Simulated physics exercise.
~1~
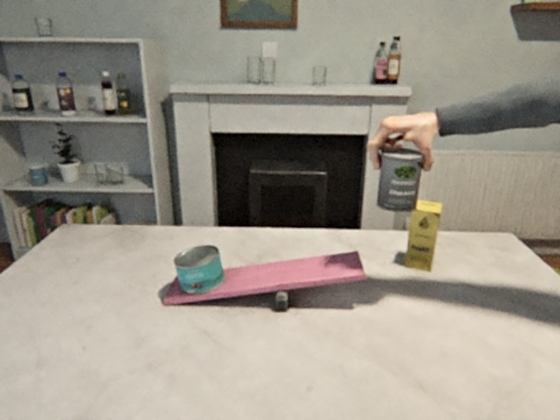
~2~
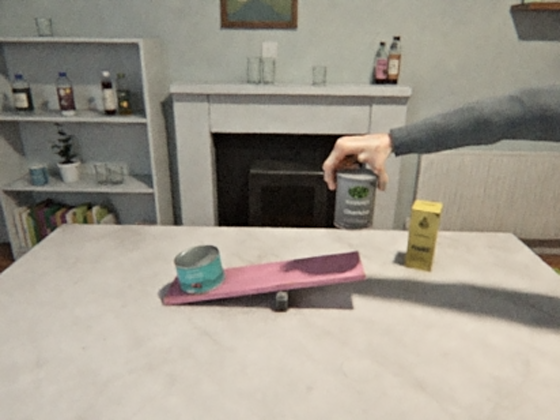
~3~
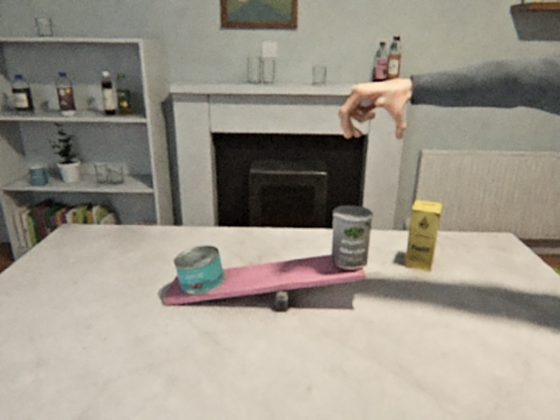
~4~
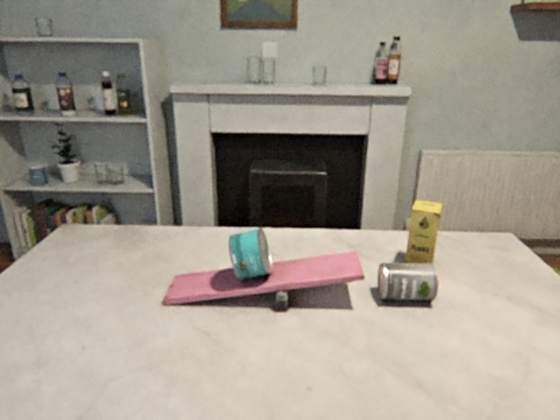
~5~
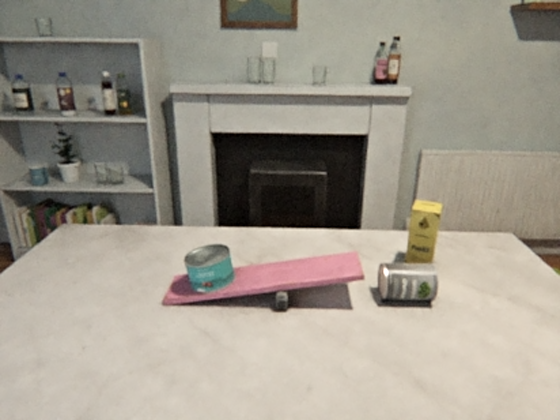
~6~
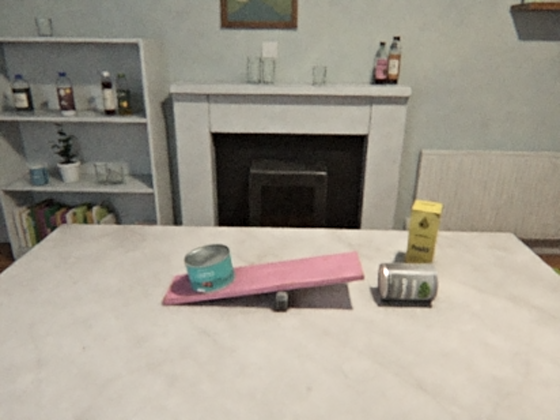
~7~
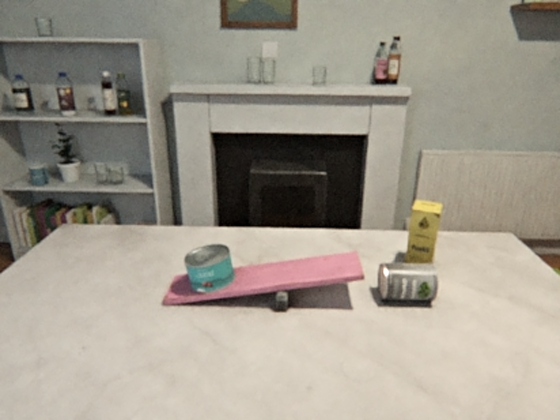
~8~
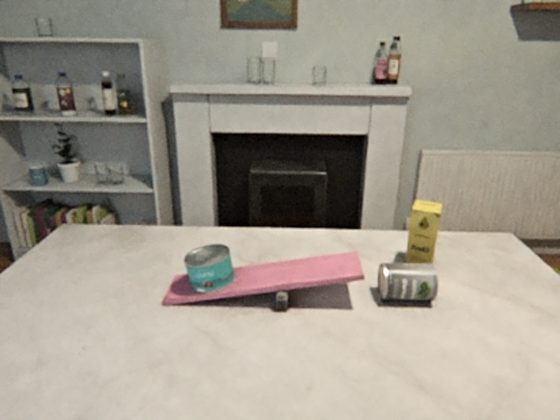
The video shows a hand setting a grey tin on the raised right end of a pink see-saw holding a turquoise tub; after release, the tin ends up on its side near a yellow carton, while the tub tips, then settles upright on the still-low left end.
